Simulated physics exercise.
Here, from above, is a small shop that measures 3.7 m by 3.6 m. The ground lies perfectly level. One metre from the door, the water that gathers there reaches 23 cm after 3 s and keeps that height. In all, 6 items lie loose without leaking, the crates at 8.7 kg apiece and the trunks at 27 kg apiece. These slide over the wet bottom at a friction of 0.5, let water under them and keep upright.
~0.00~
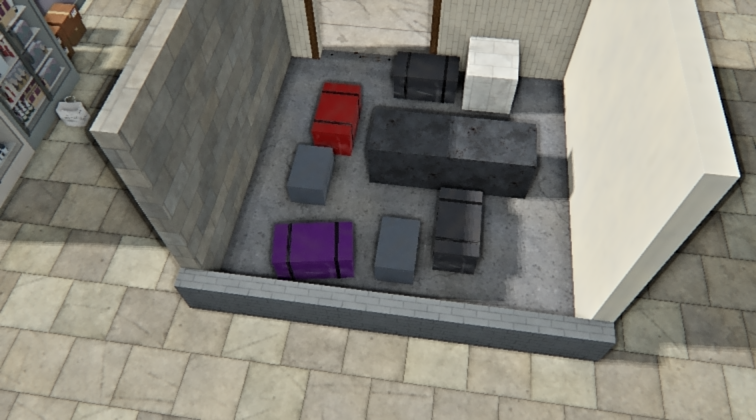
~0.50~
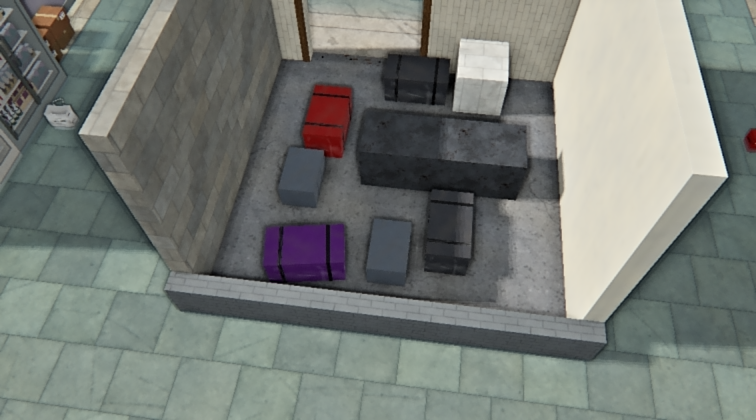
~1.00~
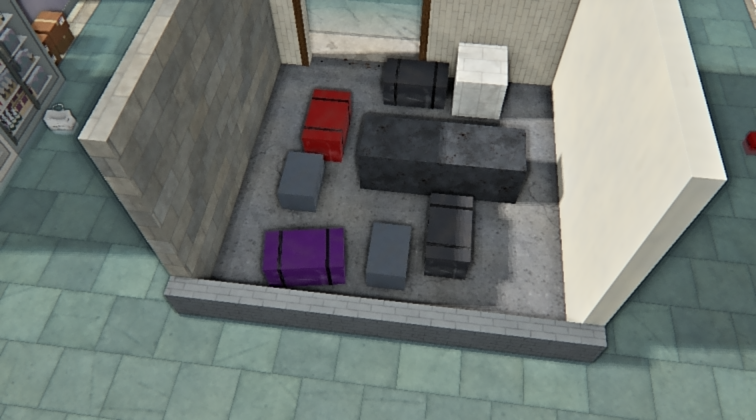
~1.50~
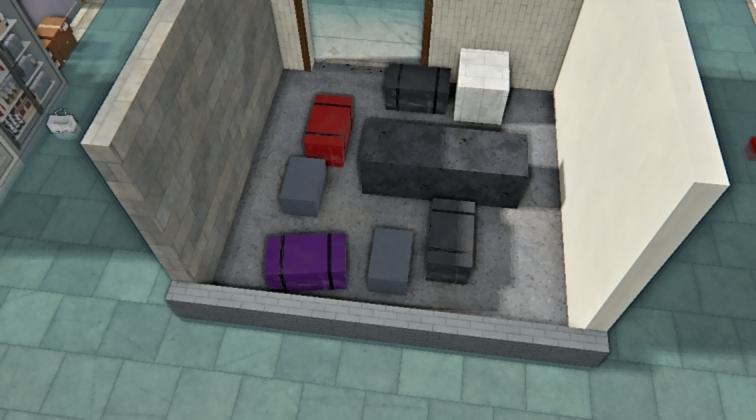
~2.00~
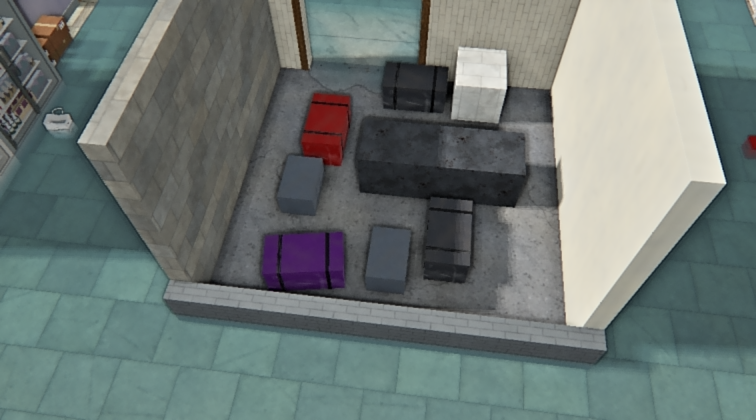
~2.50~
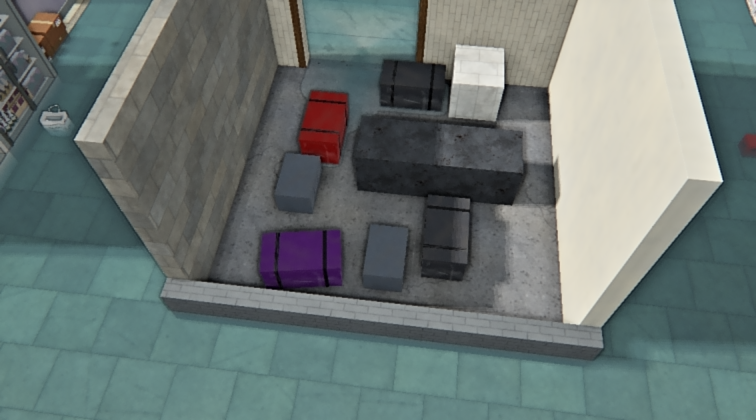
Teal water spreads over the paving around a small shop while its trunks stay still.
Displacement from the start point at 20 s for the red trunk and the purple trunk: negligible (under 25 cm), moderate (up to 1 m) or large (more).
Red trunk - large. Purple trunk - large.
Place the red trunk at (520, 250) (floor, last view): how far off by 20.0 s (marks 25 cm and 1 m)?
I'd say it budges a bit.
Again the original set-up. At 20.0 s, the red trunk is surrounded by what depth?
Around 23 cm.
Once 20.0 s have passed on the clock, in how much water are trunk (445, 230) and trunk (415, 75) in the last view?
Depth approx. 24 cm / 22 cm.
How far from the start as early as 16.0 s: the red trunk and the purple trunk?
250 and 200 cm or so by then.
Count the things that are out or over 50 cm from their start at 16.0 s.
I make it 6.
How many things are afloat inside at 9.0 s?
The number is 6.
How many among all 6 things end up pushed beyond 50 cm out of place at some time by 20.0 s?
I get 6.
After 4.0 s the red trunk is near (314, 136), 0.3 m from its start, aground; the purple trunk is near (301, 250), 0.0 m from its start, aground; 0 afloat.
After 9.0 s the red trunk is near (273, 210), 1.5 m from its start, afloat; the purple trunk is near (505, 282), 2.0 m from its start, afloat; 6 afloat.
After 16.0 s the red trunk is near (418, 264), 2.3 m from its start, afloat; the purple trunk is near (492, 224), 1.9 m from its start, afloat; 6 afloat.
After 20.0 s the red trunk is near (457, 259), 2.5 m from its start, afloat; the purple trunk is near (472, 221), 1.7 m from its start, afloat; 6 afloat.
